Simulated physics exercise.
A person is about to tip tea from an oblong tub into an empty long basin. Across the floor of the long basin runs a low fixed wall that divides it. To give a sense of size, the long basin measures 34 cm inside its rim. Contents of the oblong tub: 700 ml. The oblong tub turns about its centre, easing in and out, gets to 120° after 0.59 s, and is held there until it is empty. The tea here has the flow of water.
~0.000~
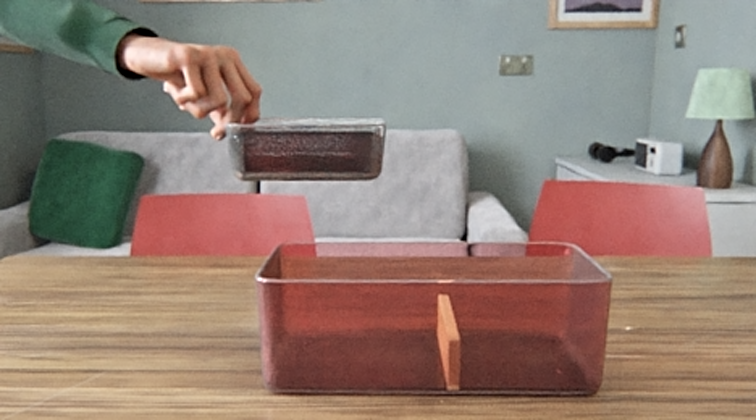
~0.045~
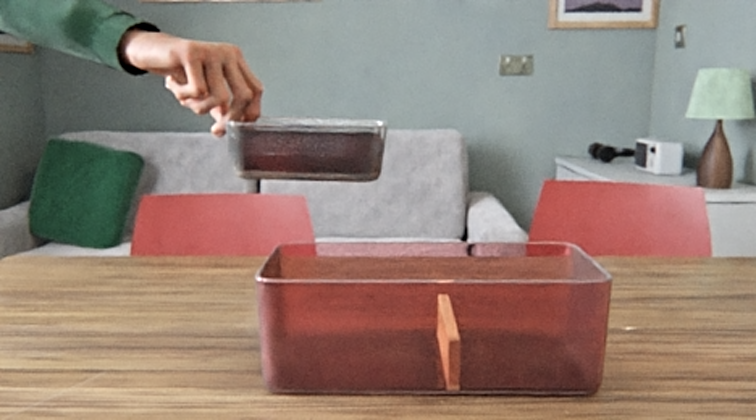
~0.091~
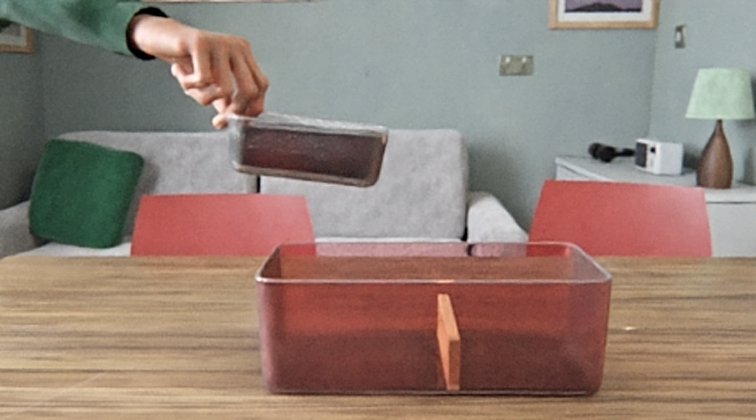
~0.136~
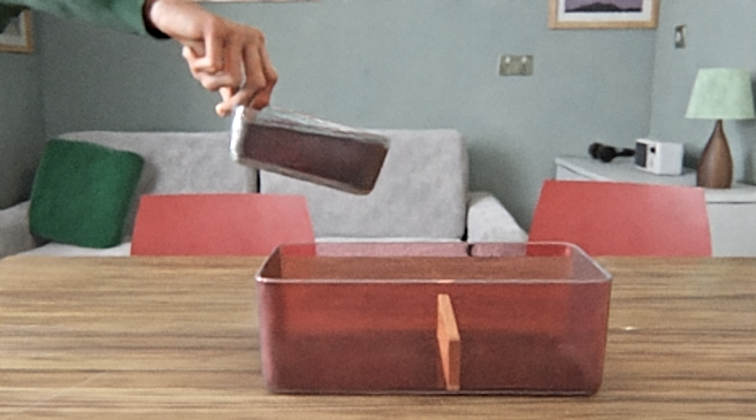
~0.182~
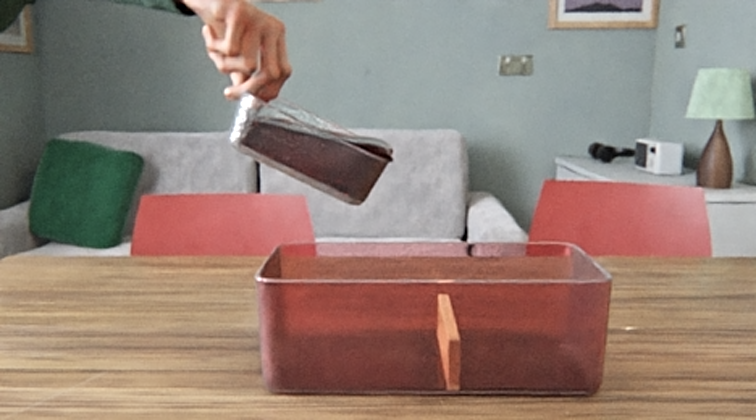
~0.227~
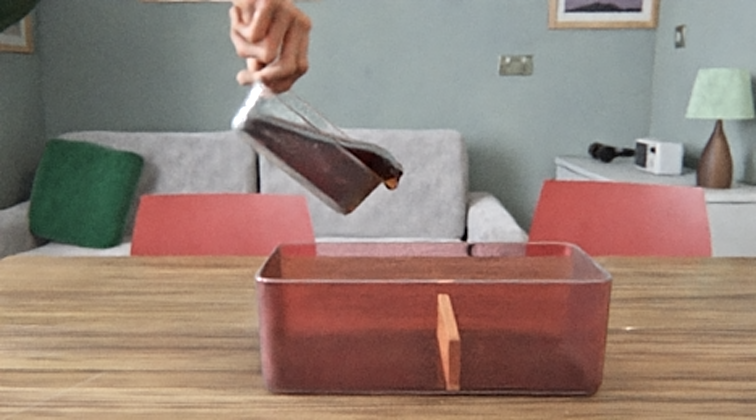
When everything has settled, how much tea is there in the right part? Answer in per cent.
12 out of 100.
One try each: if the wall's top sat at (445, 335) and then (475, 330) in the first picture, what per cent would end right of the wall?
The first try gives 35 percent and the second 25 percent.
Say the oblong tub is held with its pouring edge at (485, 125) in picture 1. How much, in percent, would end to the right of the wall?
It would then come to around 75 percent.
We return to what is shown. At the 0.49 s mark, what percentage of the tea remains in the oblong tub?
At that time about 5 in a hundred parts are still held.
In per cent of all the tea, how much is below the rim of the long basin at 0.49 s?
Around 82 percent.
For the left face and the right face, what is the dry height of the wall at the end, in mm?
About 32 mm left, about 48 mm right.
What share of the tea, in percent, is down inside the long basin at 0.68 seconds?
78 %, more or less.
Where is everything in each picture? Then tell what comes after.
It leans 0°; its right rim is at (385, 124); the tea meets the walls at (242, 130) and (382, 129); the long basin's rim runs from (268, 261) to (592, 262); the wall's top is at (448, 316), in the first frame.
It leans 2°; its right rim is at (386, 126); the tea meets the walls at (242, 129) and (383, 131), in the second frame.
It leans 7°; its right rim is at (387, 133); the tea meets the walls at (243, 125) and (385, 135), in the third frame.
It leans 15°; its right rim is at (388, 144); the tea meets the walls at (245, 123) and (387, 139), in the fourth frame.
It leans 26°; its right rim is at (387, 159); the tea meets the walls at (248, 120) and (374, 143); 4 per cent is over the edge, in the fifth frame.
It leans 39°; its right rim is at (383, 175); the tea meets the walls at (248, 116) and (362, 148); 13 per cent is over the edge, in the sixth frame.
After 0.49 s the tilt is 111° and 5 per cent is still to pour, 74 is left of the wall and 9 right of it.
After 0.68 s the tilt is 120° and 0 per cent is still to pour, 67 is left of the wall and 10 right of it.
After 0.87 s the tilt is 120° and 0 per cent is still to pour, 79 is left of the wall and 12 right of it.
After 1.09 s the tilt is 120° and 0 per cent is still to pour, 79 is left of the wall and 12 right of it.
In the end 79 per cent lies left of the wall, 12 right of it and 9 outside.
